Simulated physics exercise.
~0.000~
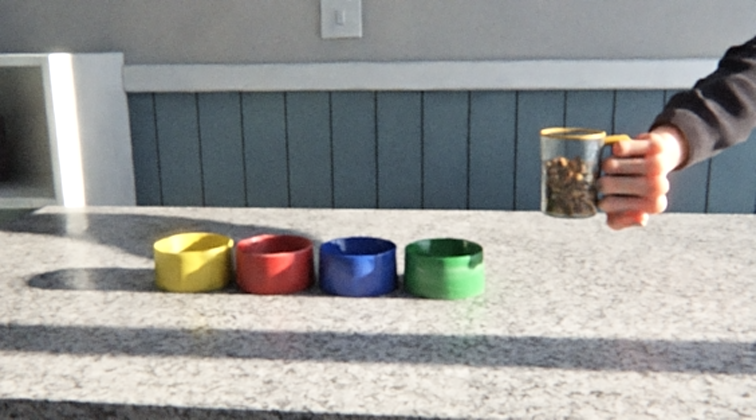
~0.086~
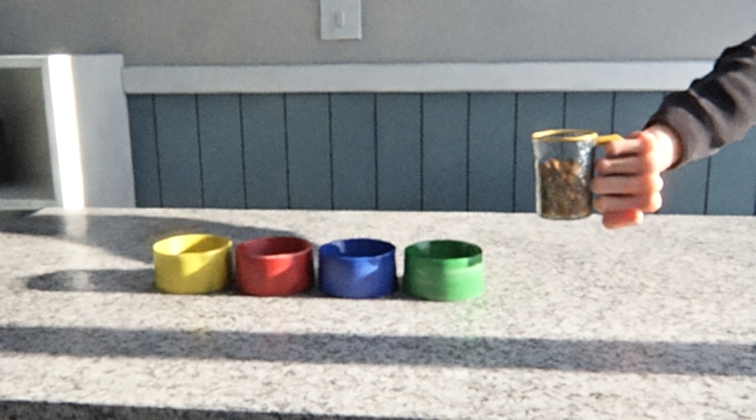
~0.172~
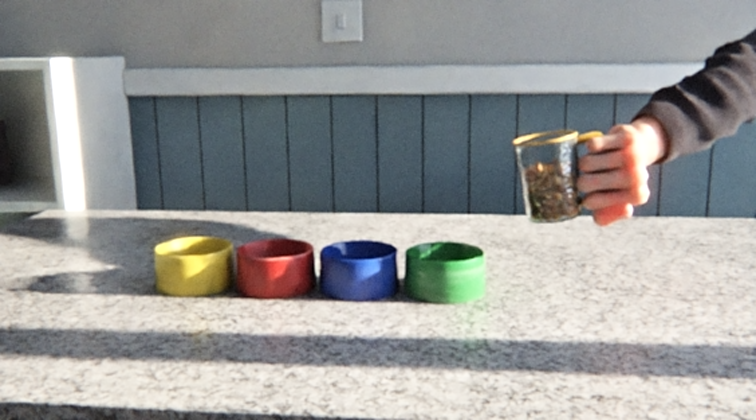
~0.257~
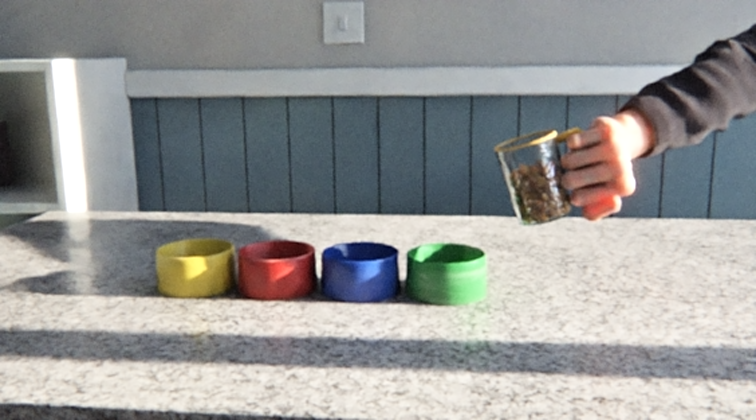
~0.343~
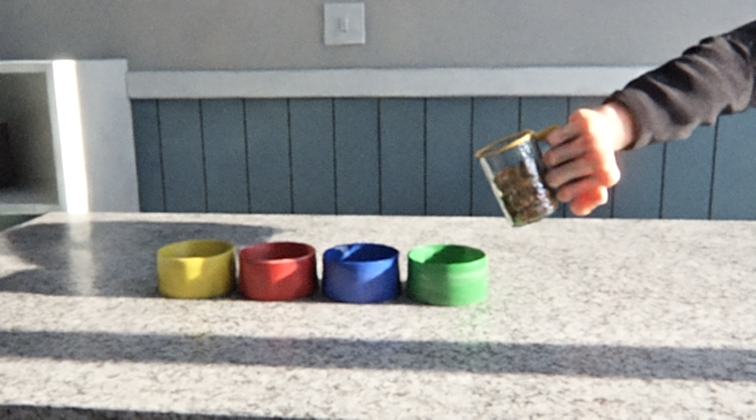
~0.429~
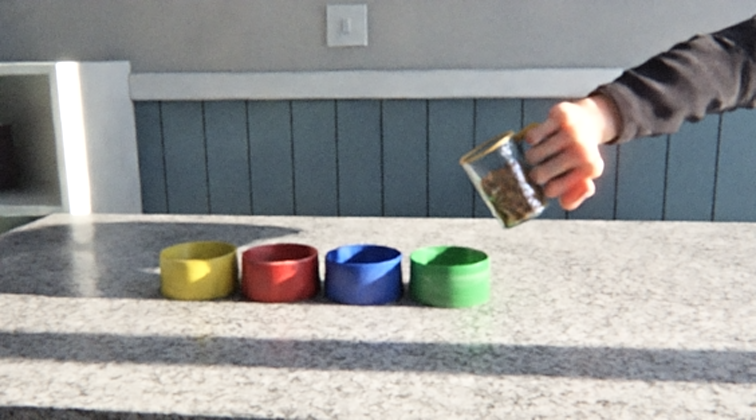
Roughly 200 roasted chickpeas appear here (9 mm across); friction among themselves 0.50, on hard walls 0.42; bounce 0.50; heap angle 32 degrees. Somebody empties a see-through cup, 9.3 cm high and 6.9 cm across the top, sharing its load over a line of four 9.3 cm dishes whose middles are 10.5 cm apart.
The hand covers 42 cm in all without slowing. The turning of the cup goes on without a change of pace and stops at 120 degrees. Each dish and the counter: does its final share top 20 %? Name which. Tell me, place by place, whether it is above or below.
At the end, red dish: More than a fifth, blue dish: A fifth or less, green dish: A fifth or less, yellow dish: More than a fifth, counter: A fifth or less.
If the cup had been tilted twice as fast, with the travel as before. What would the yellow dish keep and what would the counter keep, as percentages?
Yellow 0, counter 10.
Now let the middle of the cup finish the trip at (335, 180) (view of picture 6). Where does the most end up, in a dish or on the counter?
Red.
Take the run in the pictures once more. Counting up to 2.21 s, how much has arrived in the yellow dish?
Near 40 per cent so far.
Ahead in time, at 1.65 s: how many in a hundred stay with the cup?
Somewhere close to 35 percent.
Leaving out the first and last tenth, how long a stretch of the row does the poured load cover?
Length: Approx. 14 cm.
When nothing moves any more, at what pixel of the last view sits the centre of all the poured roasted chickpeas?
Close to pixel (253, 282).
Then, at 1.16 s, tilt 92 degrees; cup holds 100 %.
After 1.65 s, tilt 120 degrees; cup holds 35 %, red 55 %.
Then, at 2.21 s, tilt 120 degrees; cup holds 0 %, red 50 %, yellow 40 %.
By 2.5 s all is still; red 50 %, blue 0 %, green 0 %, yellow 40 %, counter 10 %.
